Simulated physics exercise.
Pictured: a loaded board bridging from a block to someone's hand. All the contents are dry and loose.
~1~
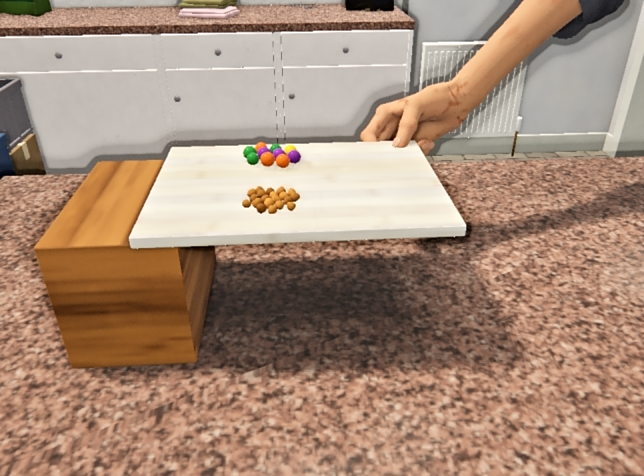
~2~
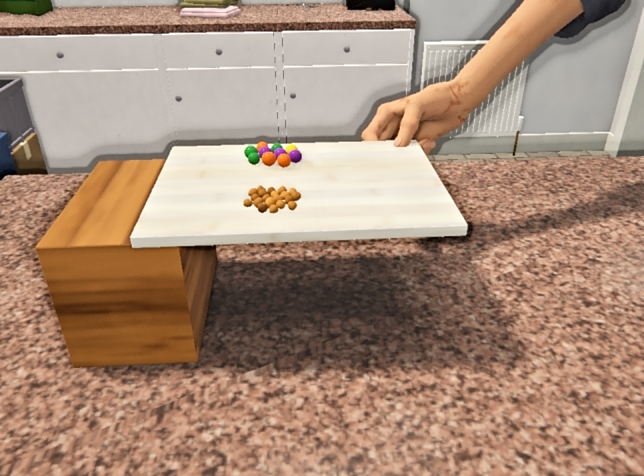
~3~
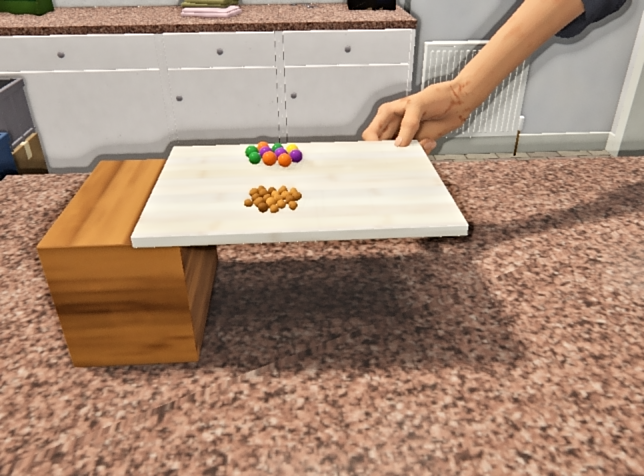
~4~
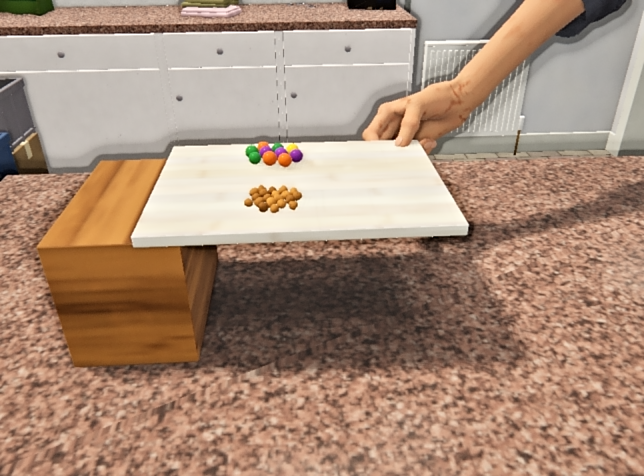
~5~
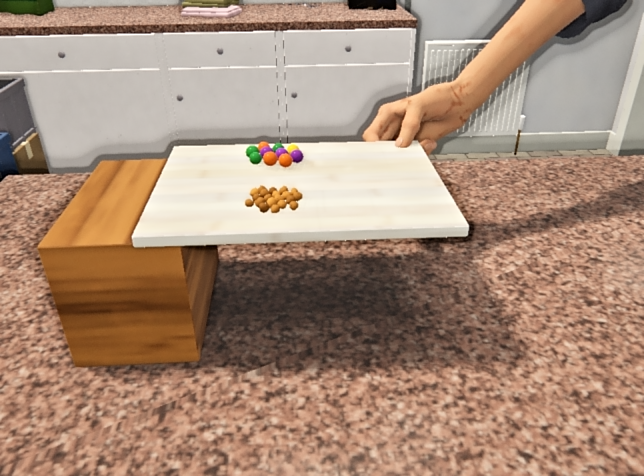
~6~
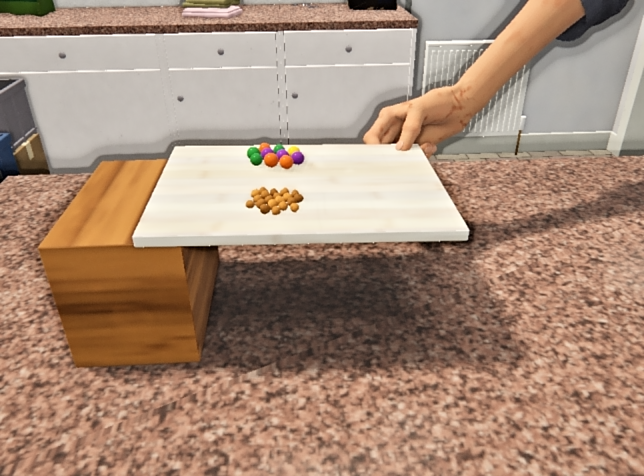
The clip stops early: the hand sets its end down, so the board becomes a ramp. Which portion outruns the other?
More distant portion.
Then, 0.75 s on from there, board sloping at 18°; near portion the whole lot still on the board; far portion near two thirds still on the board.
Then, 1.41 s on from there, board sloping at 33°; near portion mostly up to a board's length out; far portion mostly one to two board lengths out.
Then, 1.98 s on from there, board resting at 34°; near portion mostly up to a board's length out; far portion mostly more than two board lengths out, near a third gone off the counter.
In the end, board resting at 34°; near portion mostly up to a board's length out; far portion mostly more than two board lengths out, near two thirds gone off the counter; the far portion has gone farther.
